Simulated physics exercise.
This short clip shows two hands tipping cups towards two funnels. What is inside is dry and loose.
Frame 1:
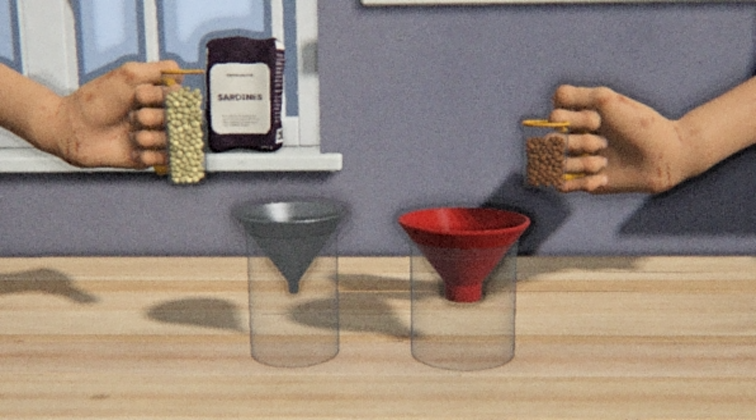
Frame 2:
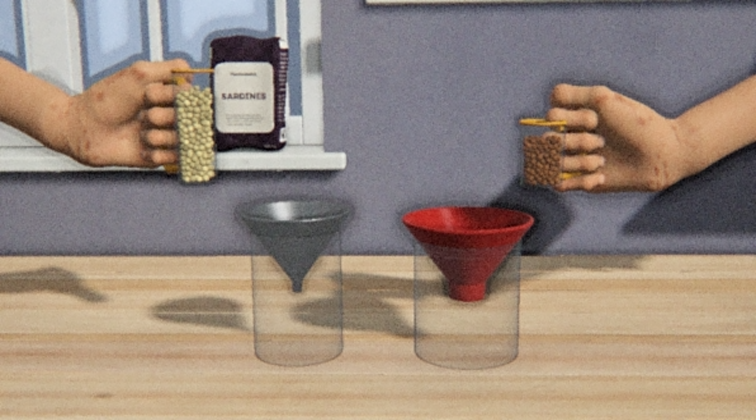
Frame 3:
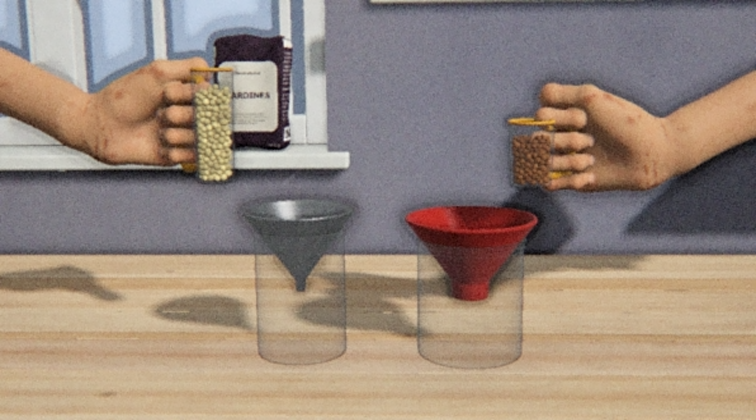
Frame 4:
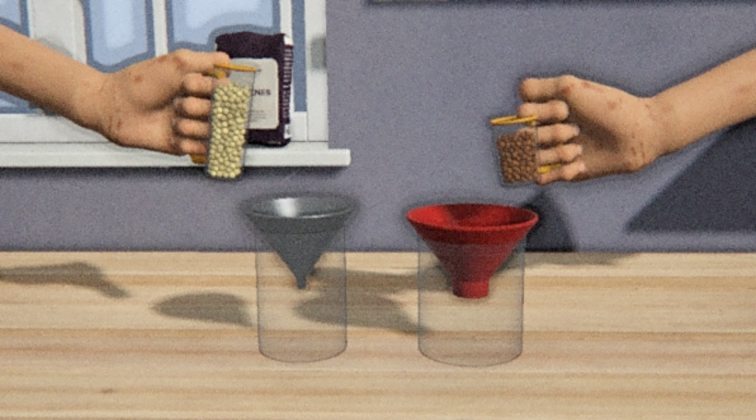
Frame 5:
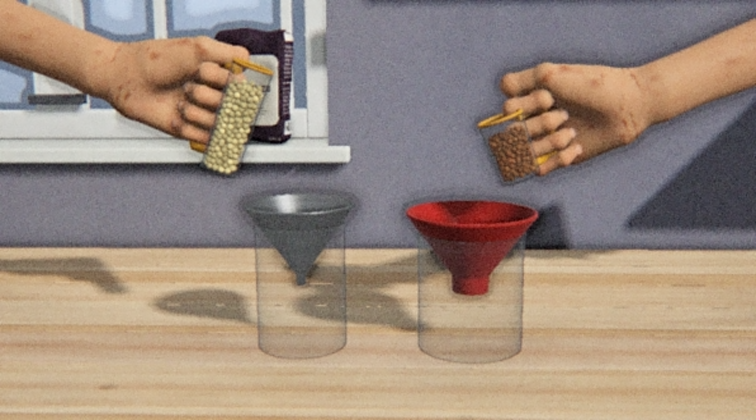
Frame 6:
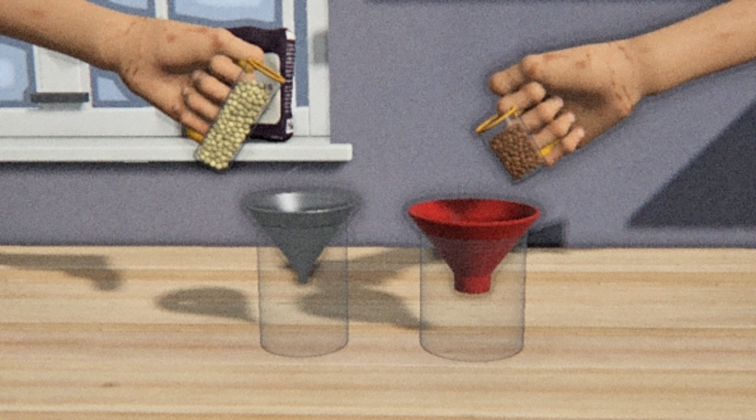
On a wooden table near a window, two hands holding a cup of pale soya beans and a cup of brown balls move inward above a grey funnel and a red funnel set in clear containers, then tilt the cups towards them.
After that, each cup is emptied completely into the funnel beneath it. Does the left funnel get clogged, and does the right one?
Left - yes, it clogs. Right - no, everything passes.
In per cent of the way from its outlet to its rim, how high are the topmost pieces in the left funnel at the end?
About 80 %.
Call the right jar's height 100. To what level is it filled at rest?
It reaches about 10 per cent.
Then, 0.48 s past the last view, left, all still in the cup; right, all still in the cup.
Then, 0.90 s past the last view, left, nearly all still in the cup, a small part in or over the funnel; right, most still in the cup, about a quarter in or over the funnel, a stray few down in the jar.
Then, 1.27 s past the last view, left, about a quarter still in the cup, most in or over the funnel; right, about a quarter in or over the funnel, most down in the jar.
Finally, left, all stuck in the funnel, none down in the jar; right, all down in the jar.
